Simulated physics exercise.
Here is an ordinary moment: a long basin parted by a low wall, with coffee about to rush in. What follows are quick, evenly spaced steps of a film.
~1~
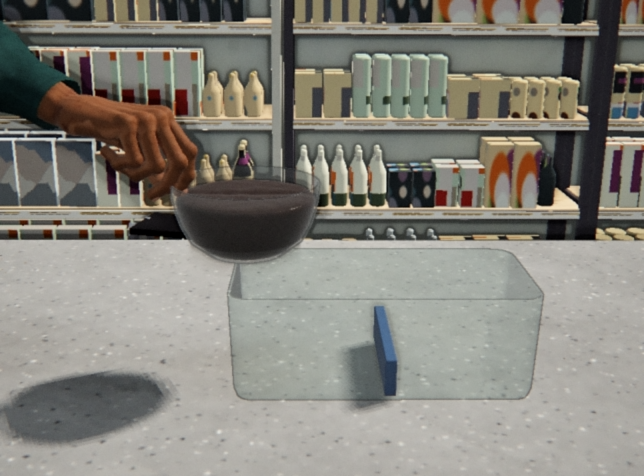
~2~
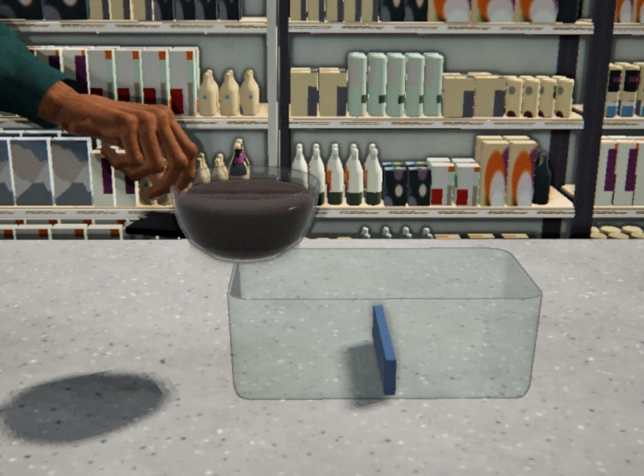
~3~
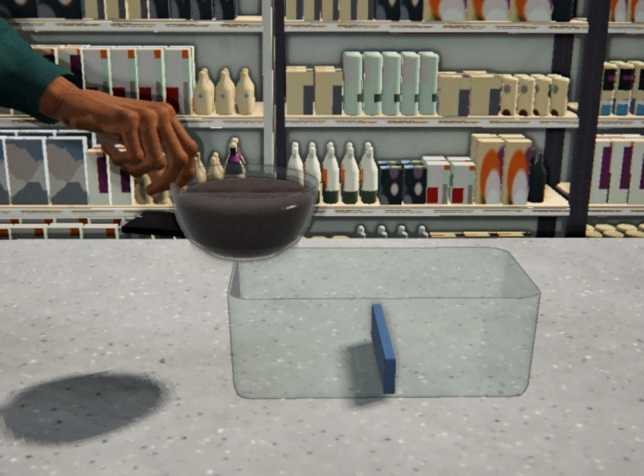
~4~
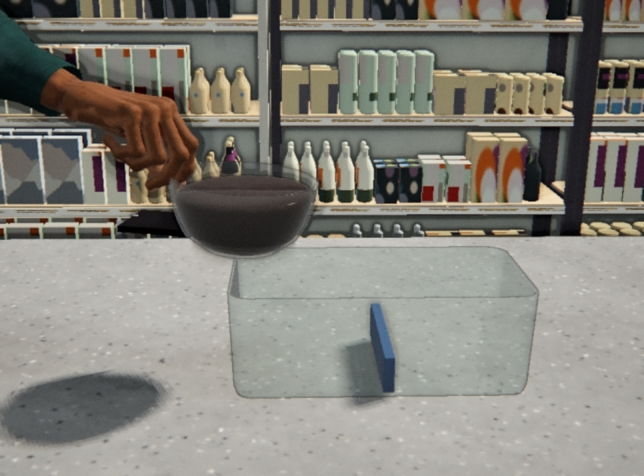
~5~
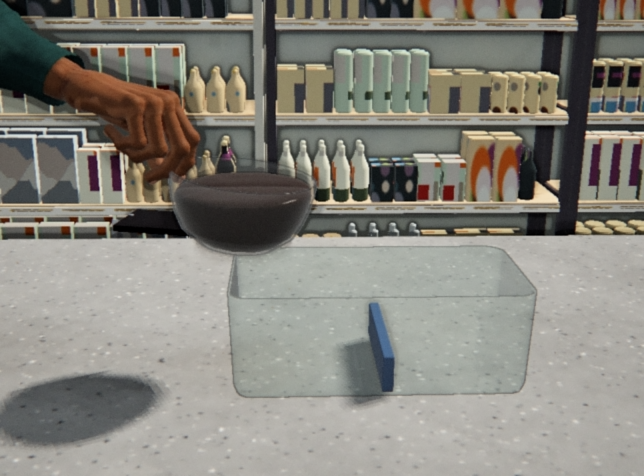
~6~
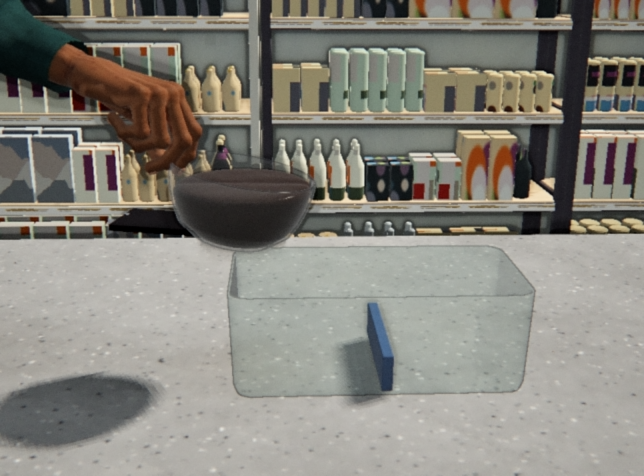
To begin with, a hand holds a clear, round bowl of dark coffee level above the left end of a long, clear basin with a low blue wall inside. The bowl then tilts slightly and rises a touch, while the store shelves behind drift gently left.
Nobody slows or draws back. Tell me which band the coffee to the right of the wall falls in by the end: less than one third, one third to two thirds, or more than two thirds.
It falls in the more than two thirds band.
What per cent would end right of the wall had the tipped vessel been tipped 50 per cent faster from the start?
Roughly 85 in a hundred.
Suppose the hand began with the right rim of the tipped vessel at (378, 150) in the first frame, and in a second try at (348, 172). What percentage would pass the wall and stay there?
In order, some 90 and 95 percent.
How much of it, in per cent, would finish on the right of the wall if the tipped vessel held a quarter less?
85 %.
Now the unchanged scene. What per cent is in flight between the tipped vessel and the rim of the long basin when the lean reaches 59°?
Airborne fraction: Approx. 30 %.
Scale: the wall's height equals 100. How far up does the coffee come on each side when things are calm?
Left 10 per cent, right 80.
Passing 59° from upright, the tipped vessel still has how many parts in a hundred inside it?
Near 55 percent is still in there.
A moment on, the tilt is 59° and 57 per cent is still to pour, 7 is left of the wall and 5 right of it.
Next, the tilt is 92° and 6 per cent is still to pour, 9 is left of the wall and 71 right of it.
Then the tilt is 100° and 0 per cent is still to pour, 12 is left of the wall and 87 right of it.
Later the tilt is 100° and 0 per cent is still to pour, 13 is left of the wall and 86 right of it.
In the end 13 per cent lies left of the wall, 86 right of it and 1 outside.
